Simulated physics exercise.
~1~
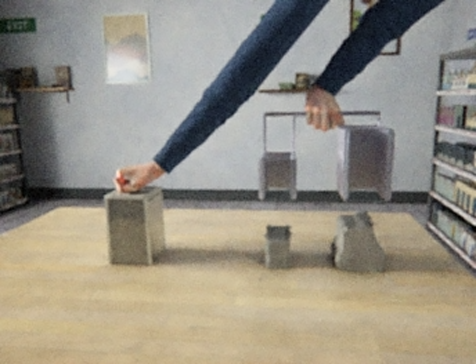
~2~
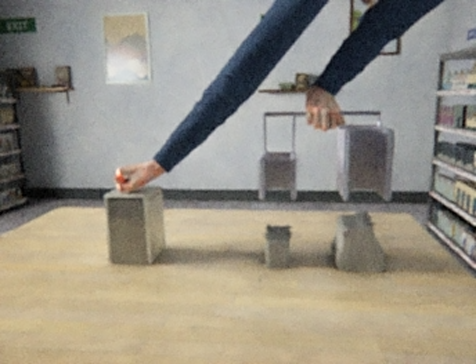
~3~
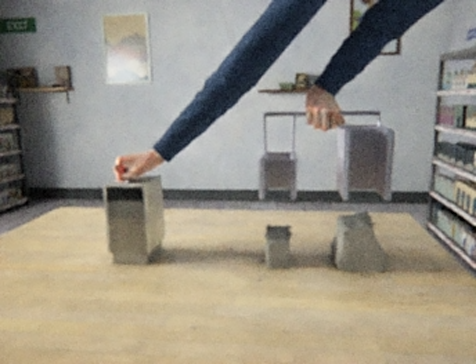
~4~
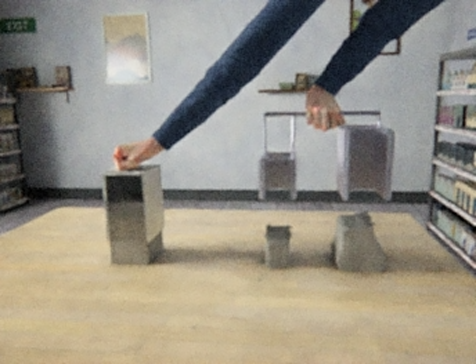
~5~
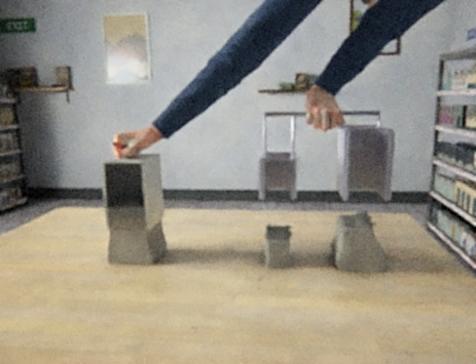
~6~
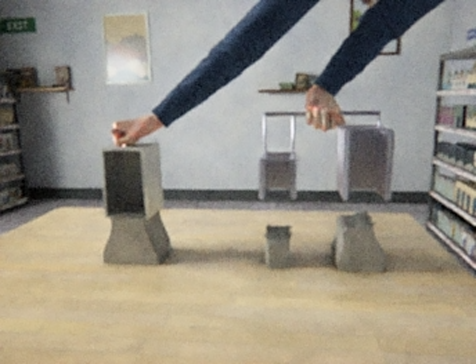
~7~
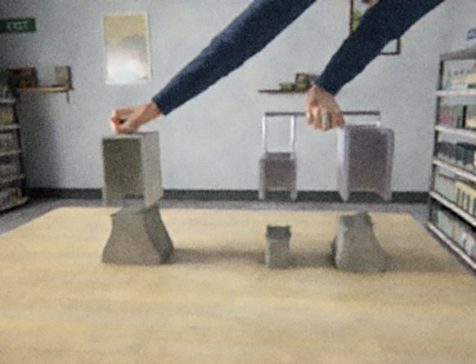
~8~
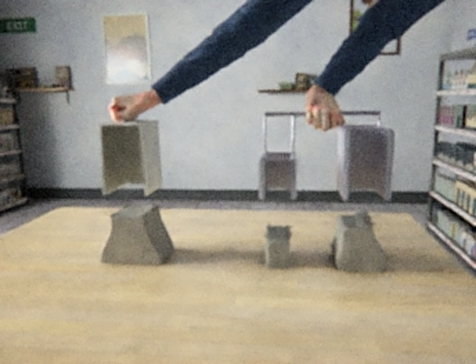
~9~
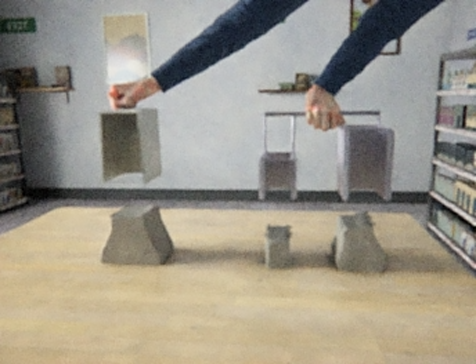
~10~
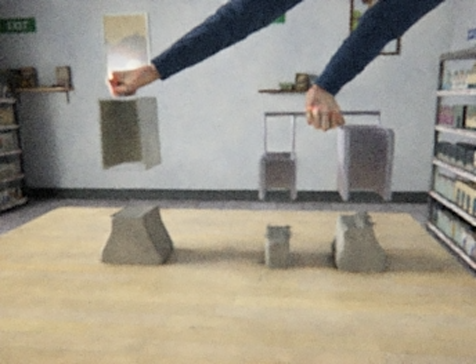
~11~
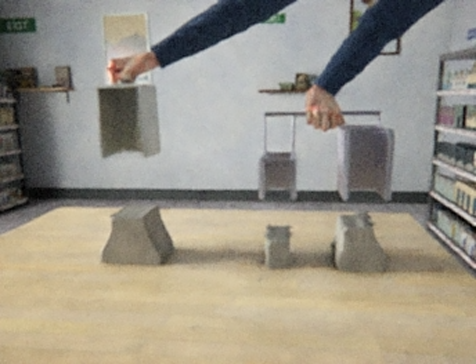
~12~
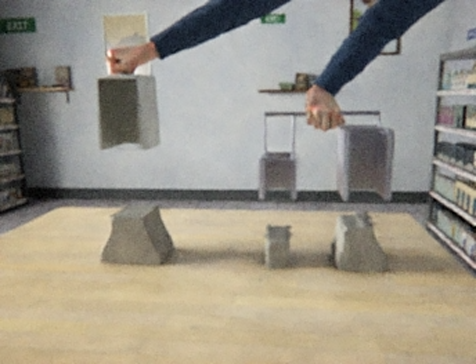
A hand in a dark blue sleeve slowly lifted an upturned tin straight up from the table while the other hand held a frame still, leaving a gray block of wet mortar that sagged wider at its base but stayed standing.
